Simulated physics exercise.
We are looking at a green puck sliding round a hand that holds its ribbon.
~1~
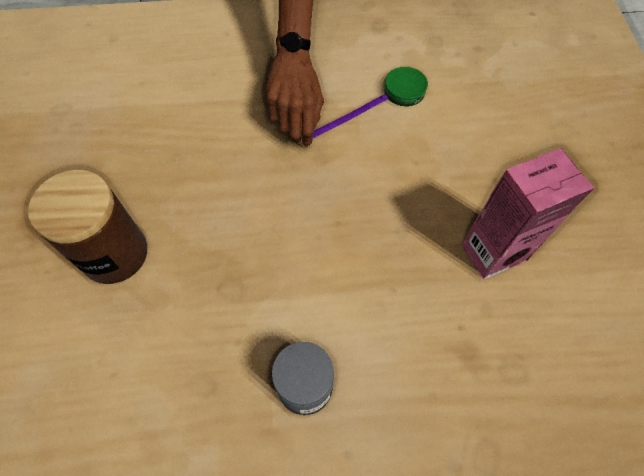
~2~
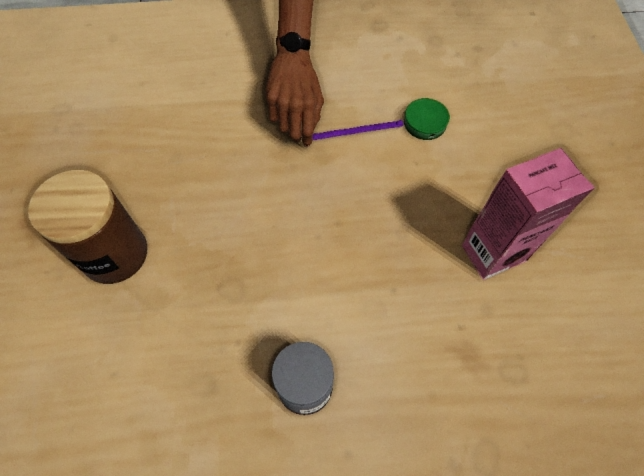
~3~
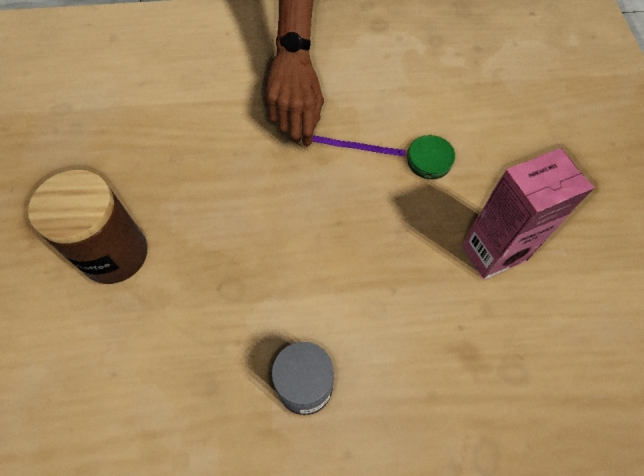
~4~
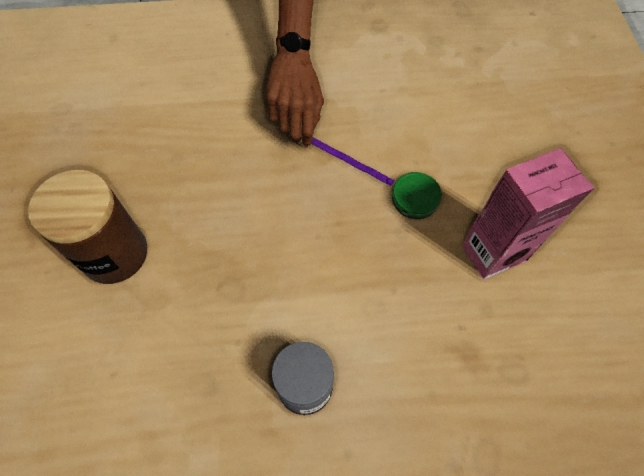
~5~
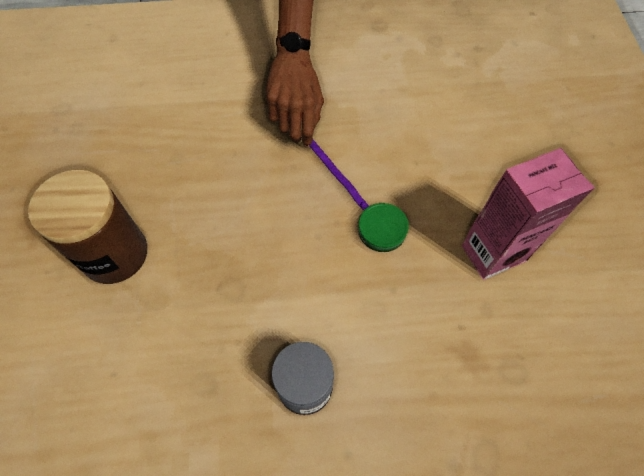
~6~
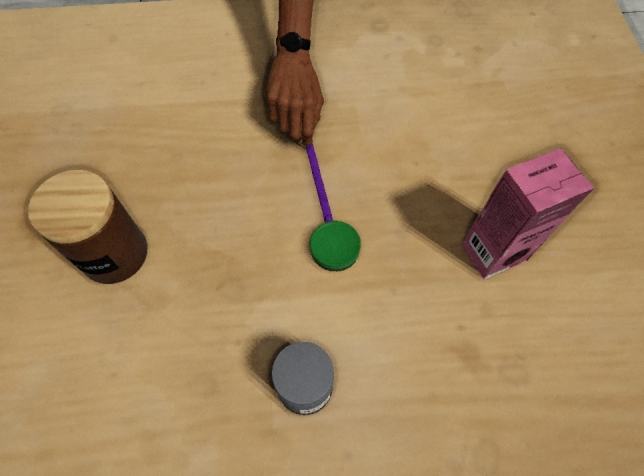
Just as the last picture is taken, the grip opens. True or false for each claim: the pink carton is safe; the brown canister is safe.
Pink carton: True; brown canister: False.
Then, 0.08 s past the final frame, puck near (233, 254).
Then, 0.20 s past the final frame, puck near (161, 267); brown canister pushed aside.
When it is over, puck near (161, 269); brown canister pushed aside. The pink carton remains clear and the brown canister takes the knock.
